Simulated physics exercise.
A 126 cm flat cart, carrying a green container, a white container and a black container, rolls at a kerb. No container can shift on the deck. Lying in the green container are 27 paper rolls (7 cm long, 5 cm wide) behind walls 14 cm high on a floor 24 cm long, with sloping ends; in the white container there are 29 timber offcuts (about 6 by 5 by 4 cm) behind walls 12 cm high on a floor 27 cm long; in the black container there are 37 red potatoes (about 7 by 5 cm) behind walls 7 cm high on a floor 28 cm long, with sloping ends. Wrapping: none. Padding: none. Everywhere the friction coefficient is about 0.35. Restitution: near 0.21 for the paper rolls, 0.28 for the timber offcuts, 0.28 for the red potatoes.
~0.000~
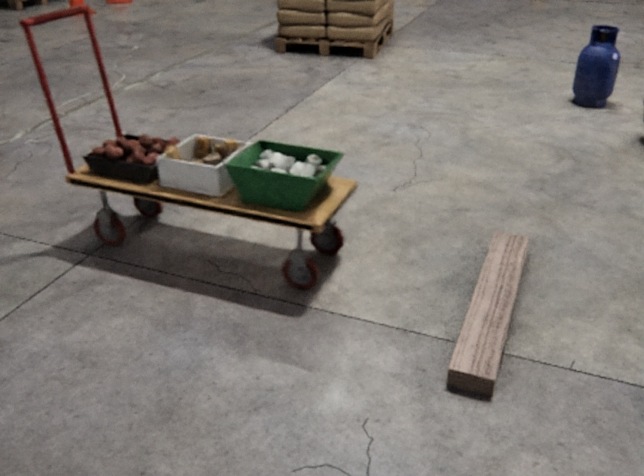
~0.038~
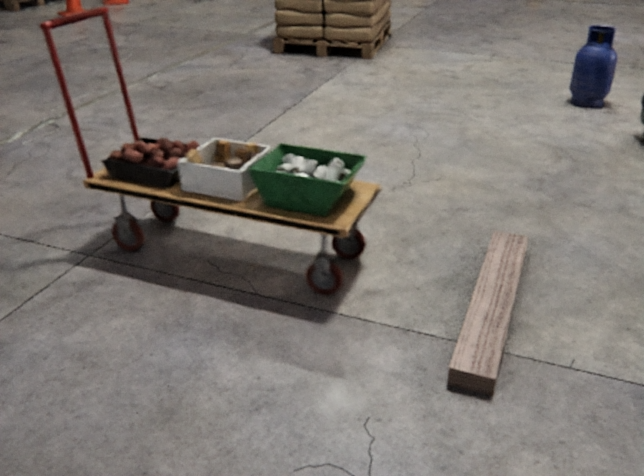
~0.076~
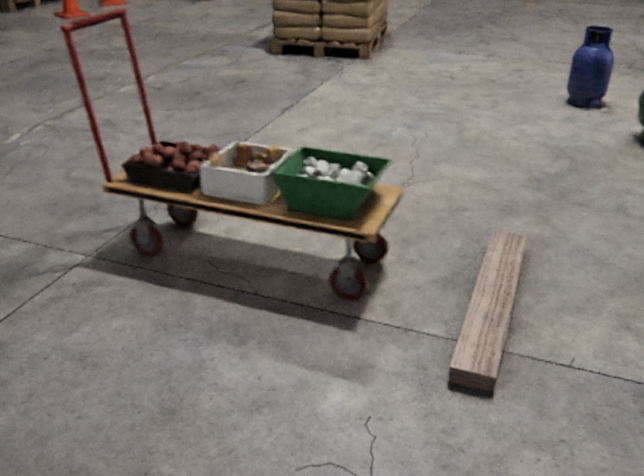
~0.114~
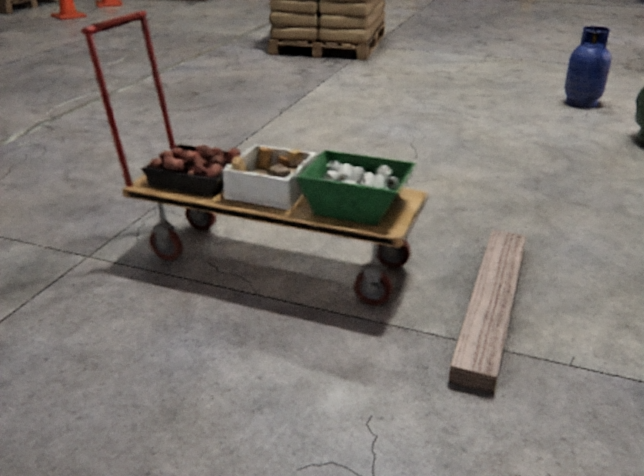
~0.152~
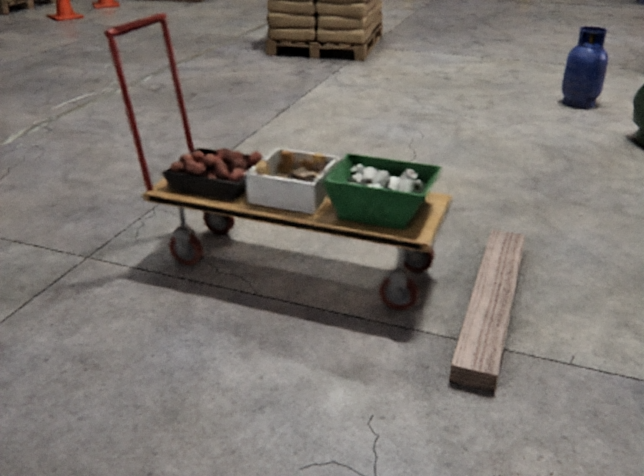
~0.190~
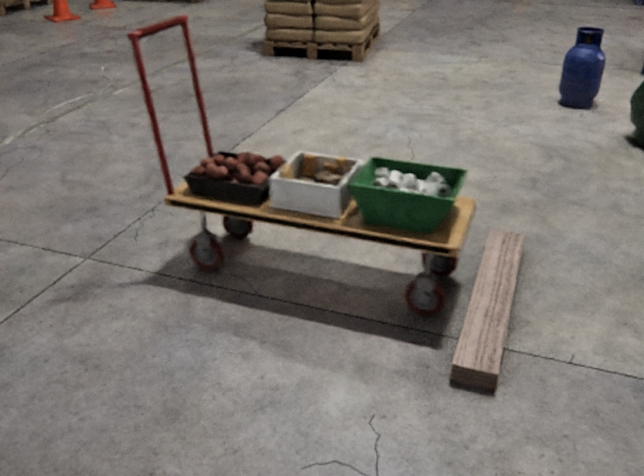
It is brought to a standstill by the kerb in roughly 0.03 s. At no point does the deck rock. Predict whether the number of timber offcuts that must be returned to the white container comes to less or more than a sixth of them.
It comes to less than a sixth.
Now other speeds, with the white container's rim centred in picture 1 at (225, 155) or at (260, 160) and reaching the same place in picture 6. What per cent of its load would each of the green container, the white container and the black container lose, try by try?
Per cent lost, first try then second - green container: 0, 0; white container: 0, 0; black container: 30, 10.
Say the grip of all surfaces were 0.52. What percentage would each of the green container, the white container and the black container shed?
You'd see green container shed 10 percent, white container shed 0 percent, and black container shed 30 percent.
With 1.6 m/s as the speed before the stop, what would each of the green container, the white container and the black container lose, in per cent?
Then green container 0, white container 0, black container 10 per cent.
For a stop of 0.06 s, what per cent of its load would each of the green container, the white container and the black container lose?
Result - green container: 20 percent, white container: 0 percent, black container: 30 percent.
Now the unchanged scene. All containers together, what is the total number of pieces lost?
Some 20 altogether.
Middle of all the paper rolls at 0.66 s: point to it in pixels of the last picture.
In the last view they're centred near (449, 208).
After 0.21 s, contact.
After 0.31 s, the green container has all 27, the white container has all 29 and the black container is down by 3 of 37.
After 0.43 s, the green container is down by 3 of 27, the white container is down by 1 of 29 and the black container is down by 12 of 37.
After 0.66 s, the green container is down by 5 of 27, the white container is down by 1 of 29 and the black container is down by 13 of 37.
When it is over (at 1.16 s), the green container is down by 5 of 27, the white container is down by 1 of 29 and the black container is down by 13 of 37. Asked share, 1 of 29, 3 per cent.
